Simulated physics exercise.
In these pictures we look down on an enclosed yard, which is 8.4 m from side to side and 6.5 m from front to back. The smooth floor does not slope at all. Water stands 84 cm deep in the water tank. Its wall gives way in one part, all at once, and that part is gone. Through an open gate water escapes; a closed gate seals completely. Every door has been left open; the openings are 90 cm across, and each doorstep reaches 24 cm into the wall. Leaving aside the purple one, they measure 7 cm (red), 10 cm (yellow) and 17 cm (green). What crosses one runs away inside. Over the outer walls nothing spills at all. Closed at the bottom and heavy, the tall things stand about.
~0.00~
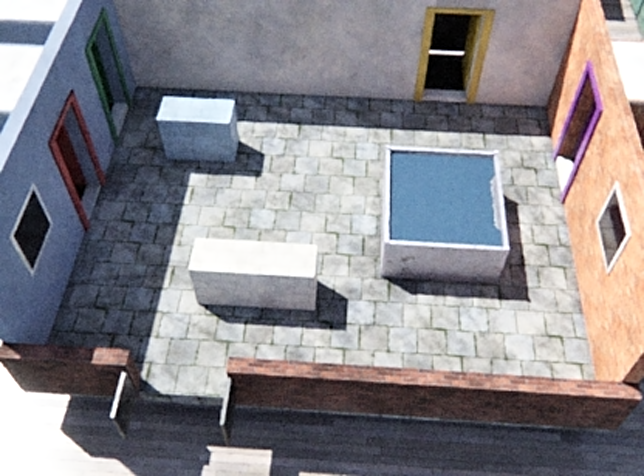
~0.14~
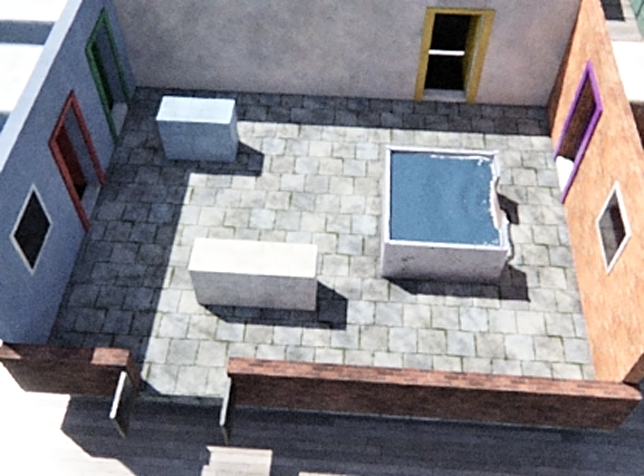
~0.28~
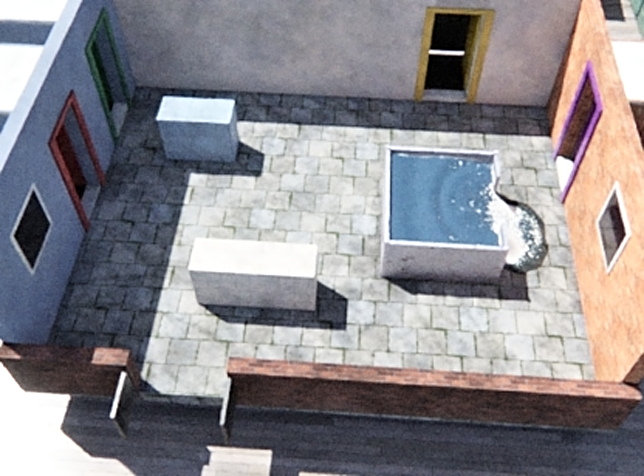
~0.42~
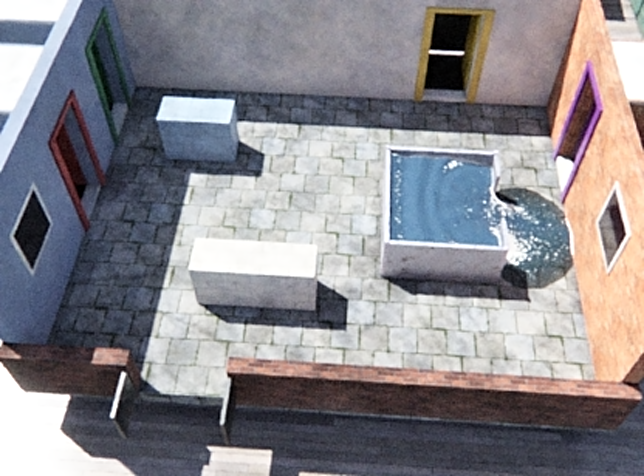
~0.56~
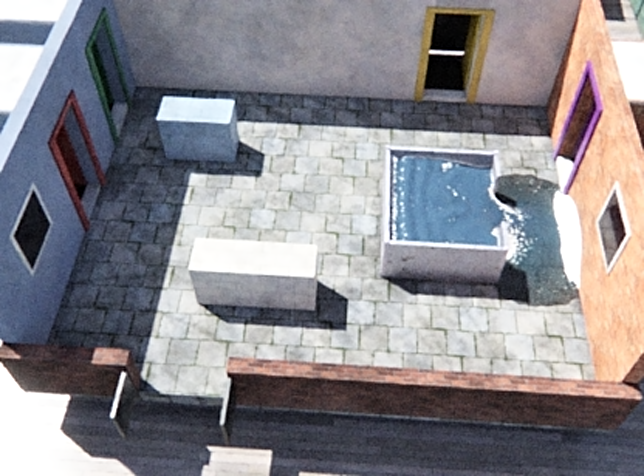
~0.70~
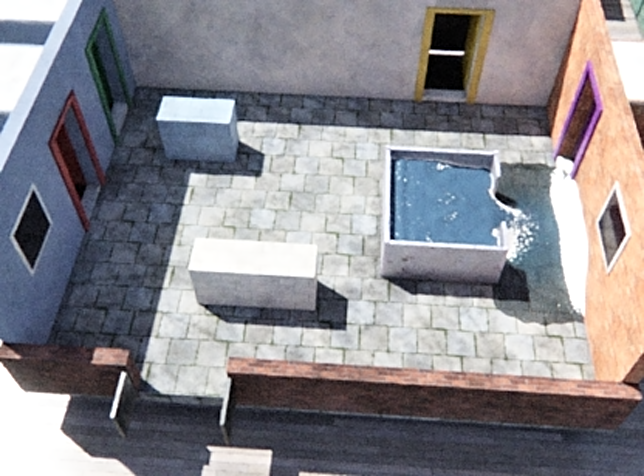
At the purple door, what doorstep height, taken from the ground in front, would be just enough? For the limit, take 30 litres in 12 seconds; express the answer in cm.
17 cm.
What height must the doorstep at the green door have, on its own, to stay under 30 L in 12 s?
Green: Roughly 7.0 cm.
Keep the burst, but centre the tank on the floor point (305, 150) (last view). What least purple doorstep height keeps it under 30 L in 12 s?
You'd need some 23 cm.
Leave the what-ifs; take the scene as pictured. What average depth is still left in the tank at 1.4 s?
Some 53 cm.
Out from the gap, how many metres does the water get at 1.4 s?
Front distance: Approx. 3.6 m.
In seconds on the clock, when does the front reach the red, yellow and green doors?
Red: 6.5 s; yellow: 2.0 s; green: 5.5 s.
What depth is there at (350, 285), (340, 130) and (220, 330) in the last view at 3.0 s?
Ordered as asked: 0, 1, 0 cm.
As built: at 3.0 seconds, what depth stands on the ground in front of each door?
Door by door, in centimetres - red 0, yellow 13, purple 16, green 0.
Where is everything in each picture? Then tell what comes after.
The water tank at (443, 198) is whole and still, 84 cm deep; the purple door at (575, 140) is dry, in the first picture.
The gap is at (492, 221), the front 0.3 m out at (510, 254); the back of the water tank holds 84 cm, in the second picture.
The gap is at (492, 223), the front 0.9 m out at (542, 253); the back of the water tank holds 84 cm, in the third picture.
Water pours out at (491, 224) and has run 1.4 m, to (572, 260); about 10 cm deep outside, 79 cm at the back, in the fourth picture.
The gap is at (491, 224), the front 1.5 m out at (578, 293); the back of the water tank holds 70 cm, in the fifth picture.
The gap is at (492, 222), the front 1.8 m out at (582, 318); the back of the water tank holds 72 cm; water is at the purple door at (575, 140), in the sixth picture.
After 1.4 s water covers 15 % of the floor, deepest (55 cm) near (554, 240); 24 cm at the purple door, 7 litres in over its 15 cm doorstep.
After 3.0 s water covers 35 % of the floor, deepest (33 cm) near (565, 240); 16 cm at the purple door, 34 litres in over its 15 cm doorstep.
After 12.0 s water covers 100 % of the floor, deepest (12 cm) near (137, 86); 4 cm at the purple door, 38 litres in over its 15 cm doorstep.
At the purple door as built, the water arrived by 0.7 s and peaked near 24 cm at 1.4 s.
Run again over the same 12 s with other heights there, 40 litres in over 15 cm, 15 litres over 20 cm. The limit of 30 litres is kept from about 17 cm up.
